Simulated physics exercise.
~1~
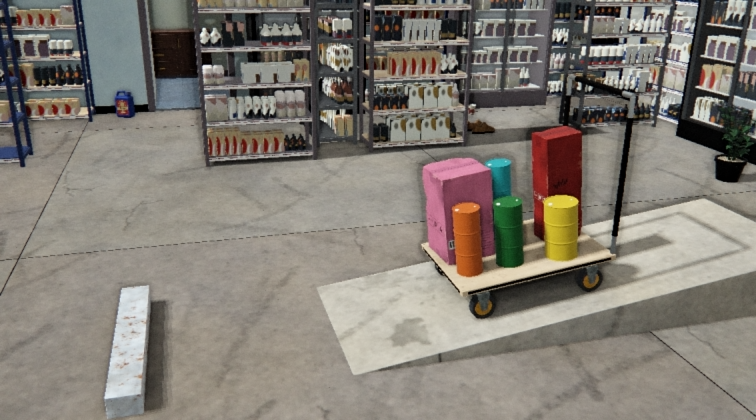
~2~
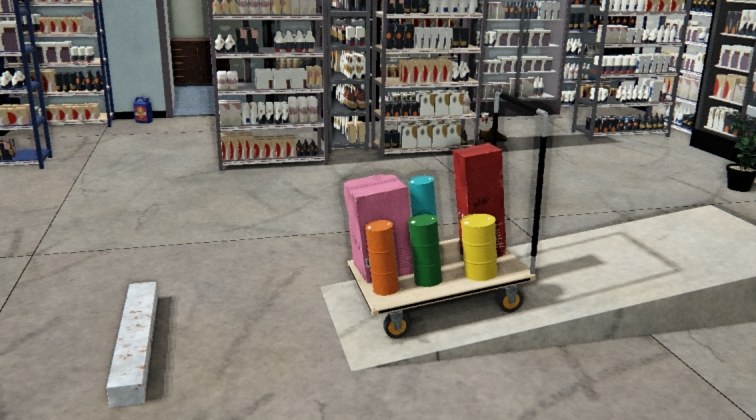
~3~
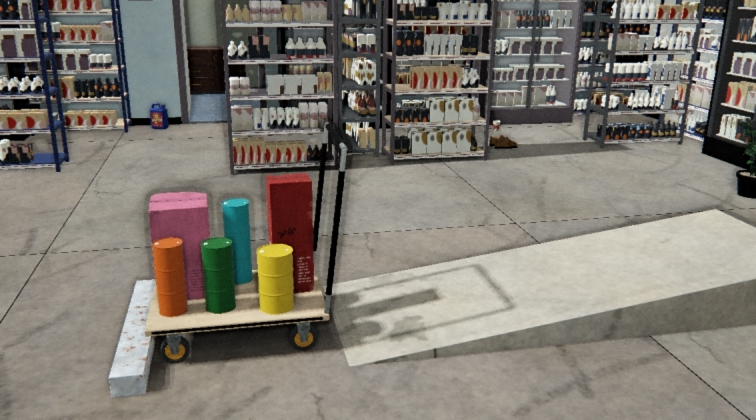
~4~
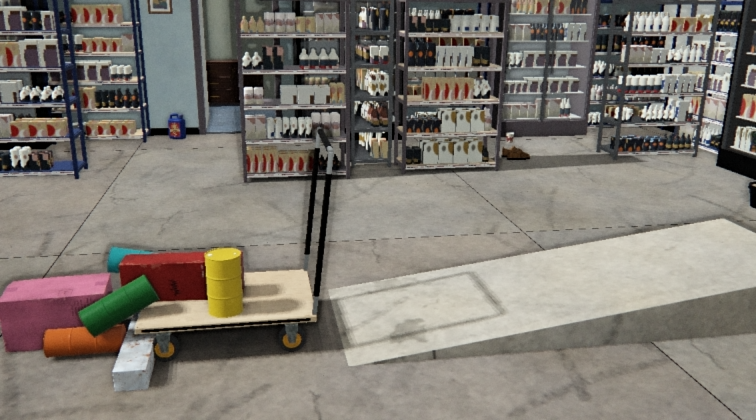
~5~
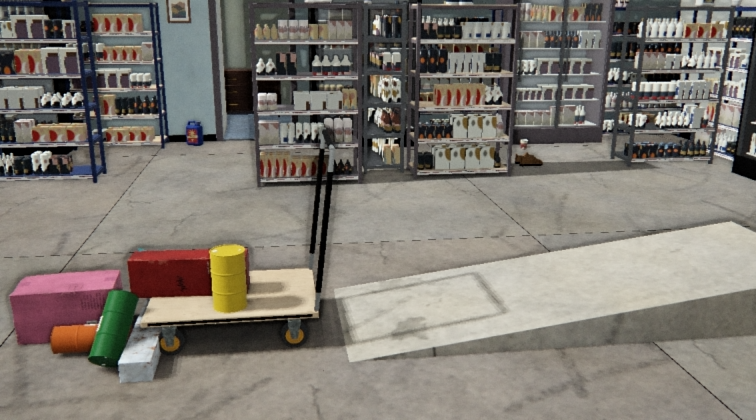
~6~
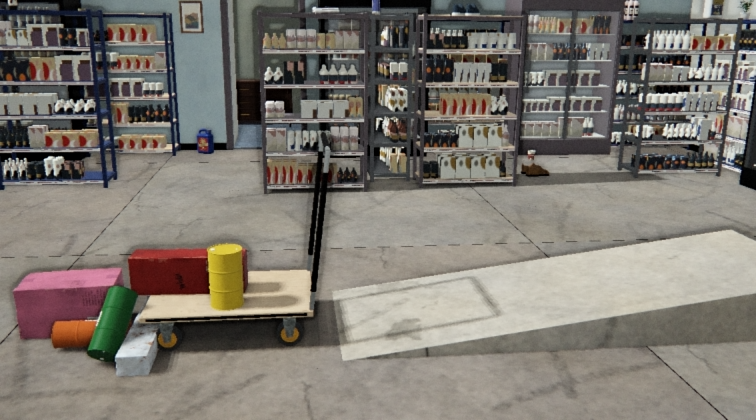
A flatbed trolley with a tall black handle stands on a pale ramp in a shop lined with stocked shelves, seen from slightly above by a gently drifting camera. It carries a pink box, a red box and turquoise, orange, green and yellow canisters. The trolley rolls down leftward onto the floor and stops against a pale kerb. The load pitches left, and the pink box and the orange, green and turquoise canisters topple off. The red box falls over on the deck, where it finally lies beside the upright yellow canister, the turquoise one out of sight.
